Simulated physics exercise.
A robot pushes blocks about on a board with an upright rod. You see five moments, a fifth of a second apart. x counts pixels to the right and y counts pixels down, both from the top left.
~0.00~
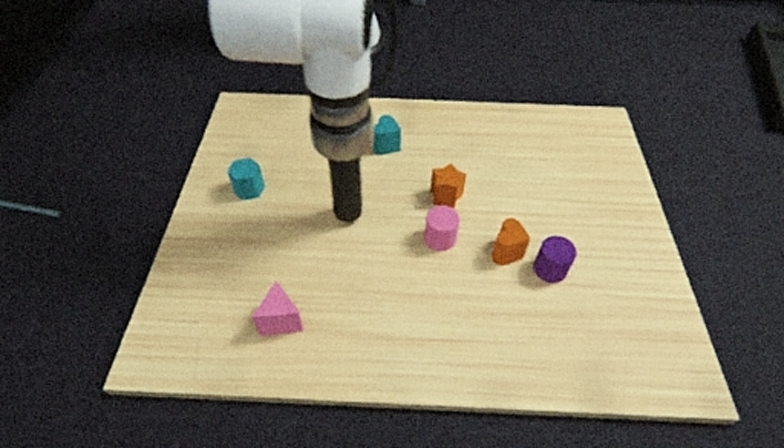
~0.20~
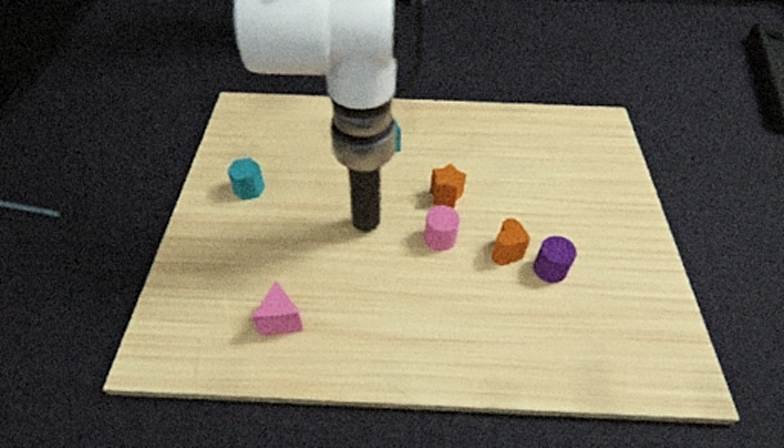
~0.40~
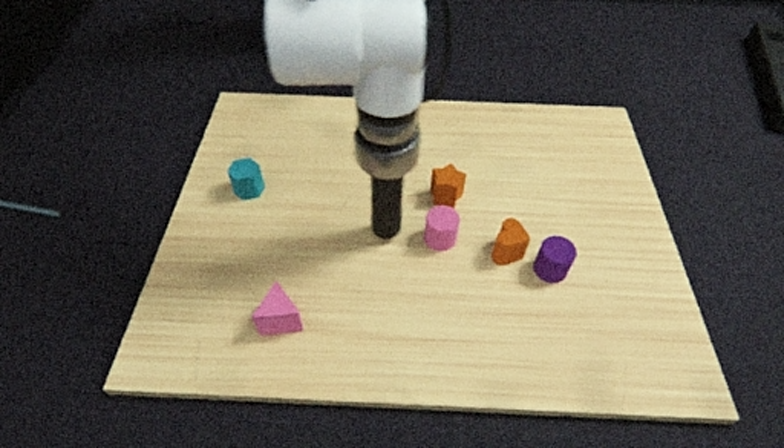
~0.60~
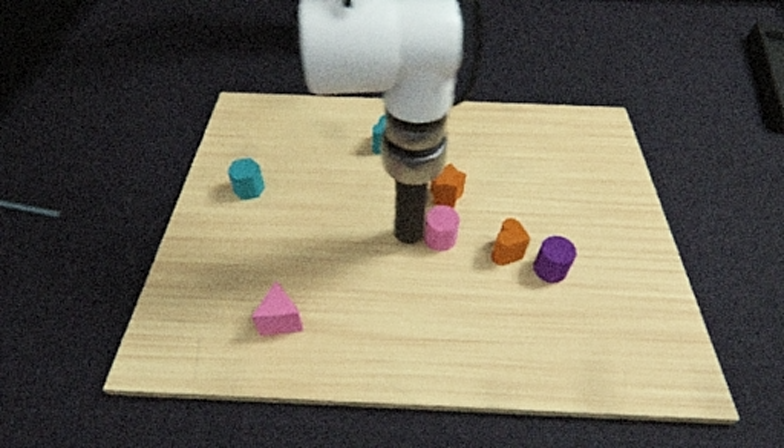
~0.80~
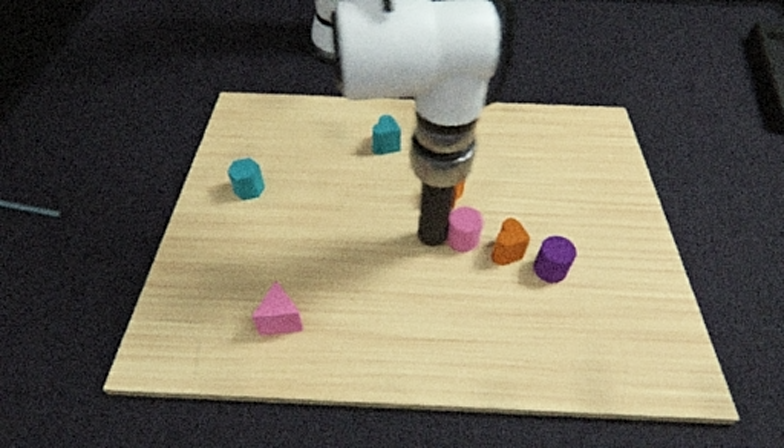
A robot arm's dark upright rod slides right and slightly toward the viewer across a wooden board of colourful blocks, which stay still at first. The rod reaches the pink cylinder and nudges it a short way right, toward the orange heart, while the other blocks in view remain in place.
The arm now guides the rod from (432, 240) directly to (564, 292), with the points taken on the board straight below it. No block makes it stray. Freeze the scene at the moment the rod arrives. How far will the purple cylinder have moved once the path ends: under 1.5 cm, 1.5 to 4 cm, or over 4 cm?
The purple cylinder ends up a moderate distance away, 1.5 to 4 cm.
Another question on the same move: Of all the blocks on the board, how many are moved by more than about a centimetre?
That makes 3 blocks or more.
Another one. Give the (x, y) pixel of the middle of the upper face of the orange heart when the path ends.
Its top middle: (543, 232).
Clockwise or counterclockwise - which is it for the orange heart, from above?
The sense of turning is anti-clockwise.
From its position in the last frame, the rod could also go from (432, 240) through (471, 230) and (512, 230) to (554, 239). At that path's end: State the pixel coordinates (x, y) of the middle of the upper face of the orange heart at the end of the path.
I'd expect the centre of its top face to be at (537, 245).
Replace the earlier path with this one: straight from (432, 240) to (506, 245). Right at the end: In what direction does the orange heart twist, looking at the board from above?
It makes a clockwise turn.
On the path given first. One third of the way, rod at (475, 252); pink cylinder at (501, 219); orange heart at (525, 234), turned 15° clockwise.
Two thirds of the way, rod at (520, 269); pink cylinder at (503, 218); orange heart at (542, 233), turned 40° anticlockwise; purple cylinder at (571, 249).
At the end, rod at (566, 287); orange star block in place; pink cylinder at (503, 218); orange heart at (543, 232), turned 50° anticlockwise; purple cylinder at (588, 249).
